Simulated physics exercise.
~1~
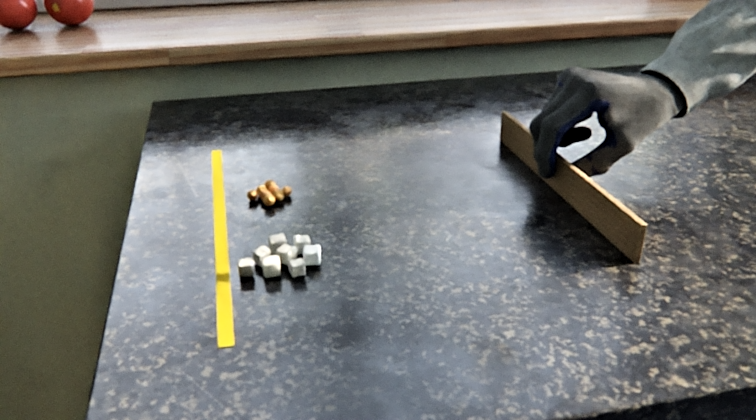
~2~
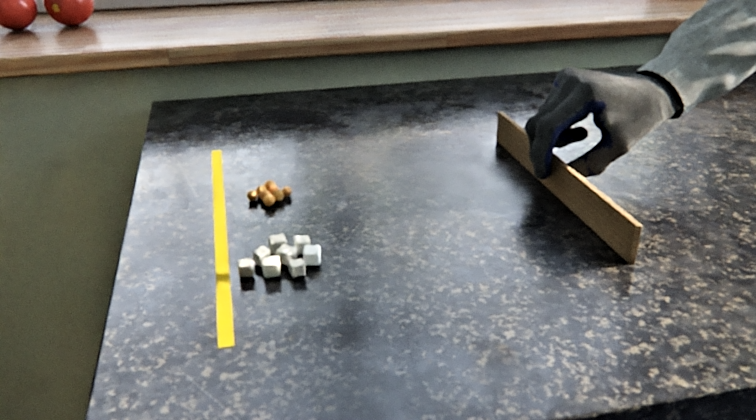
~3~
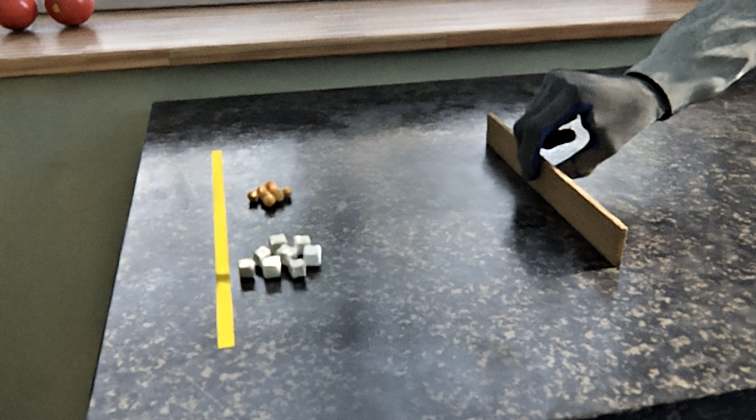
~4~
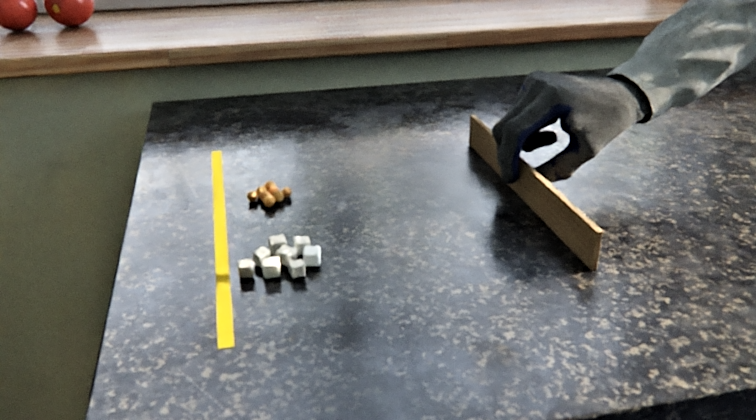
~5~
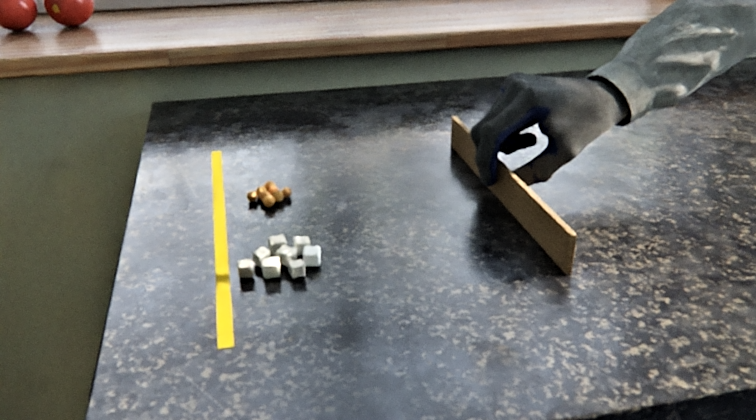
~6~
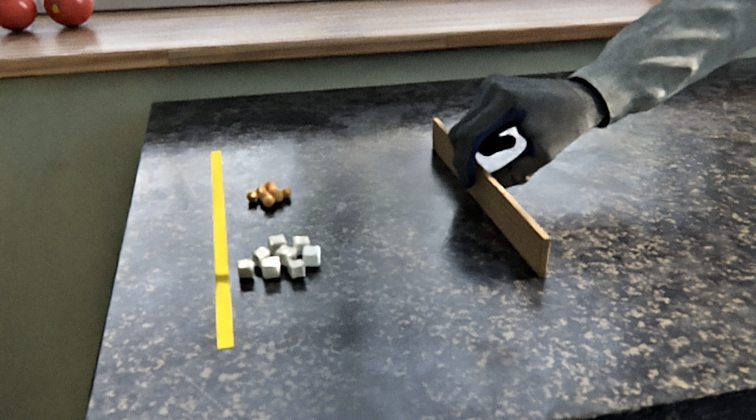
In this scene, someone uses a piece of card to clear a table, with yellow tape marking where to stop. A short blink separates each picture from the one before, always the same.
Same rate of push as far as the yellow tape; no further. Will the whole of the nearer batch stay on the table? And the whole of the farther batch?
Nearer batch: Yes, all of it stays; farther batch: No, some goes off.
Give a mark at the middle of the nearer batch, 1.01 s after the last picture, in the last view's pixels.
Centre: About (181, 270).
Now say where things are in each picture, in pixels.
In the first frame, piece of card (628, 231), at rest; yellow tape (217, 157), about a palm's width from the edge; edge at (122, 240); nearer batch (287, 255), a few sugar cubes; farther batch (265, 195), a few round wooden beads.
In the second frame, piece of card (623, 232); farther batch (265, 196).
In the third frame, piece of card (609, 235); nearer batch (287, 256).
In the fourth frame, piece of card (586, 238); farther batch (265, 196).
In the fifth frame, piece of card (560, 241); nearer batch (287, 256).
In the sixth frame, piece of card (535, 245); yellow tape (216, 158); edge at (121, 241); nearer batch (286, 256); farther batch (265, 196).
Then, 0.35 s later than the last frame, piece of card still moving, near (344, 180); nearer batch all on the table, its front near (245, 269); farther batch all on the table, its front near (252, 196).
Then, 0.73 s later than the last frame, piece of card stopped at the yellow tape; nearer batch all on the table, its front near (155, 276); farther batch all on the table, its front near (176, 195).
Then, 1.01 s later than the last frame, piece of card stopped at the yellow tape; nearer batch all on the table, its front near (153, 276); farther batch every one over the edge.
When it is over, piece of card stopped at the yellow tape; nearer batch all on the table, its front near (153, 276); farther batch every one over the edge.
